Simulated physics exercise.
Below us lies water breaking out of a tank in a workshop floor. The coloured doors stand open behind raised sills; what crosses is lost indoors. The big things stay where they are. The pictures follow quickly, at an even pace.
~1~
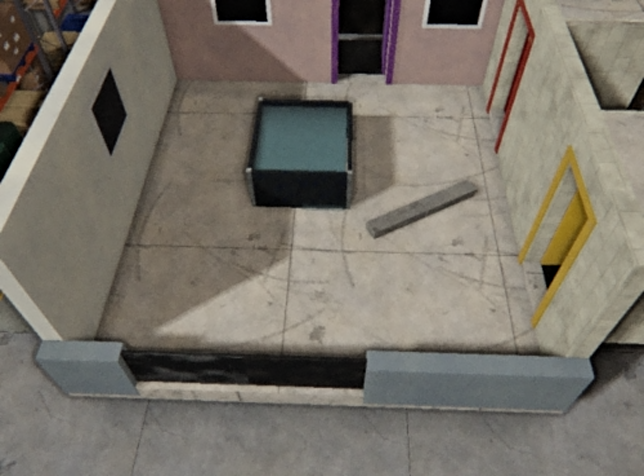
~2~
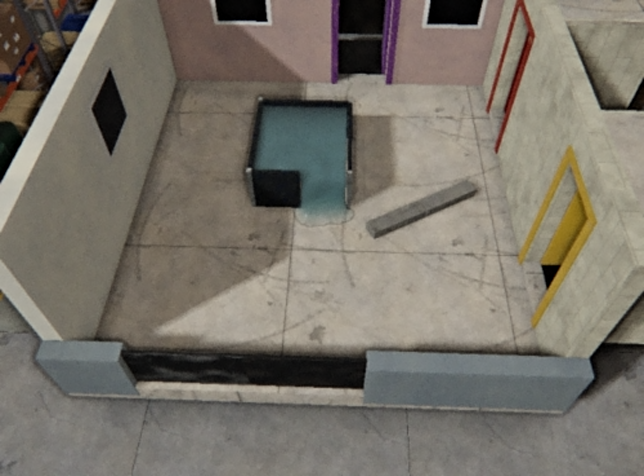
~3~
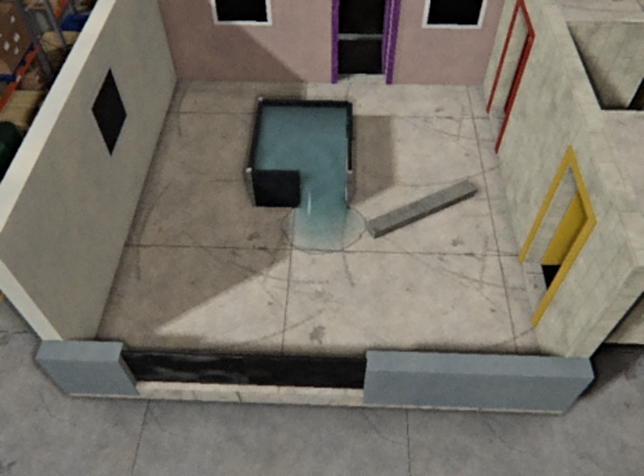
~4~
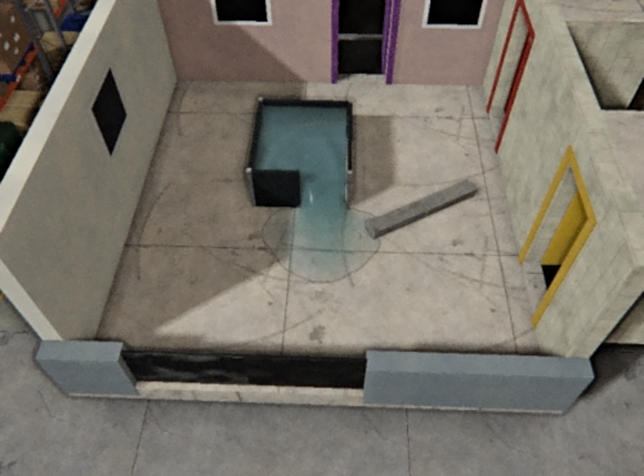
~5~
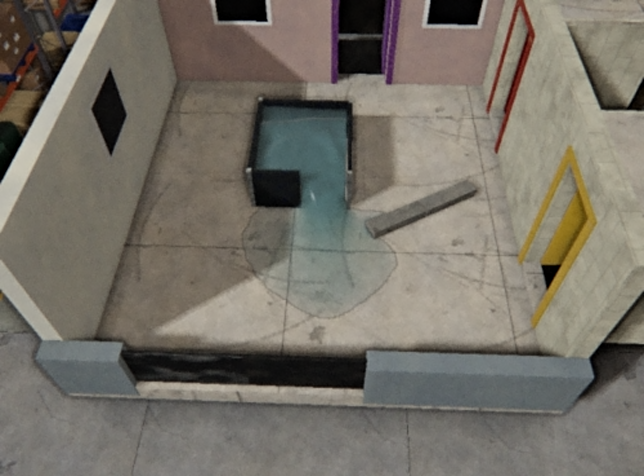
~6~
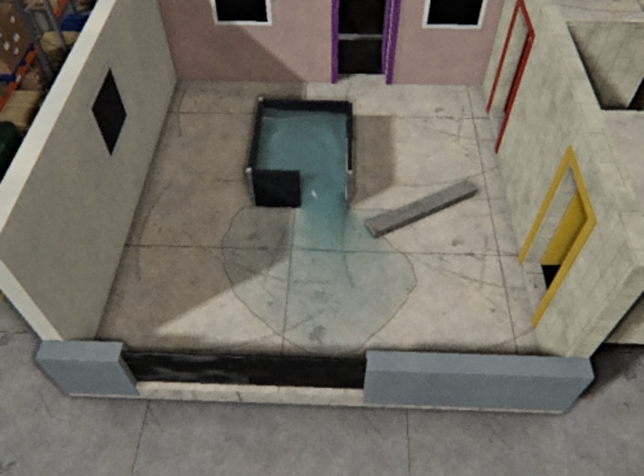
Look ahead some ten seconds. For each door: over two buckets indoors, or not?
The purple door holds within the limit; the yellow door holds within the limit; the red door holds within the limit.
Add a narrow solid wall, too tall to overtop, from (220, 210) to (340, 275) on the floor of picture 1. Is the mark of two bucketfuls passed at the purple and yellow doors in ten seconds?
Purple keeps below it, yellow lets more in.
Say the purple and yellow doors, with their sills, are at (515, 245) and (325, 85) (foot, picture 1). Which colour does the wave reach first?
That is the one in purple.
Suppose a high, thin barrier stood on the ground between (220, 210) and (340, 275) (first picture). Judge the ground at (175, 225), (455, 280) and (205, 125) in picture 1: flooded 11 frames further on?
As listed: Clear, wet, not flooded.
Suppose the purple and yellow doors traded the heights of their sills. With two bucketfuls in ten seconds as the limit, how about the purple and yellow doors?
One by one: The purple one holds, the yellow one passes that mark.
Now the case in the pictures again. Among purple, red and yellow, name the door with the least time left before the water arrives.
I say the door marked yellow.
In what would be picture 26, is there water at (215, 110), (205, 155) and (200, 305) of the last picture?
In turn: Not flooded, no water, under water.
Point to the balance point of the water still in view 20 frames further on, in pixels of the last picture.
Near (319, 258).
A moment on, water covers 25 % of the floor; the purple door not reached, the yellow door not reached, the red door not reached.
Next, water covers 30 % of the floor; the purple door not reached, the yellow door wet at the sill, nothing in, the red door not reached.
Then, water covers 40 % of the floor; the purple door not reached, the yellow door wet at the sill, nothing in, the red door not reached.
Later, water covers 70 % of the floor; the purple door not reached, the yellow door under two buckets in, the red door wet at the sill, nothing in.
In the end, water covers 90 % of the floor; the purple door wet at the sill, nothing in, the yellow door under two buckets in, the red door wet at the sill, nothing in.
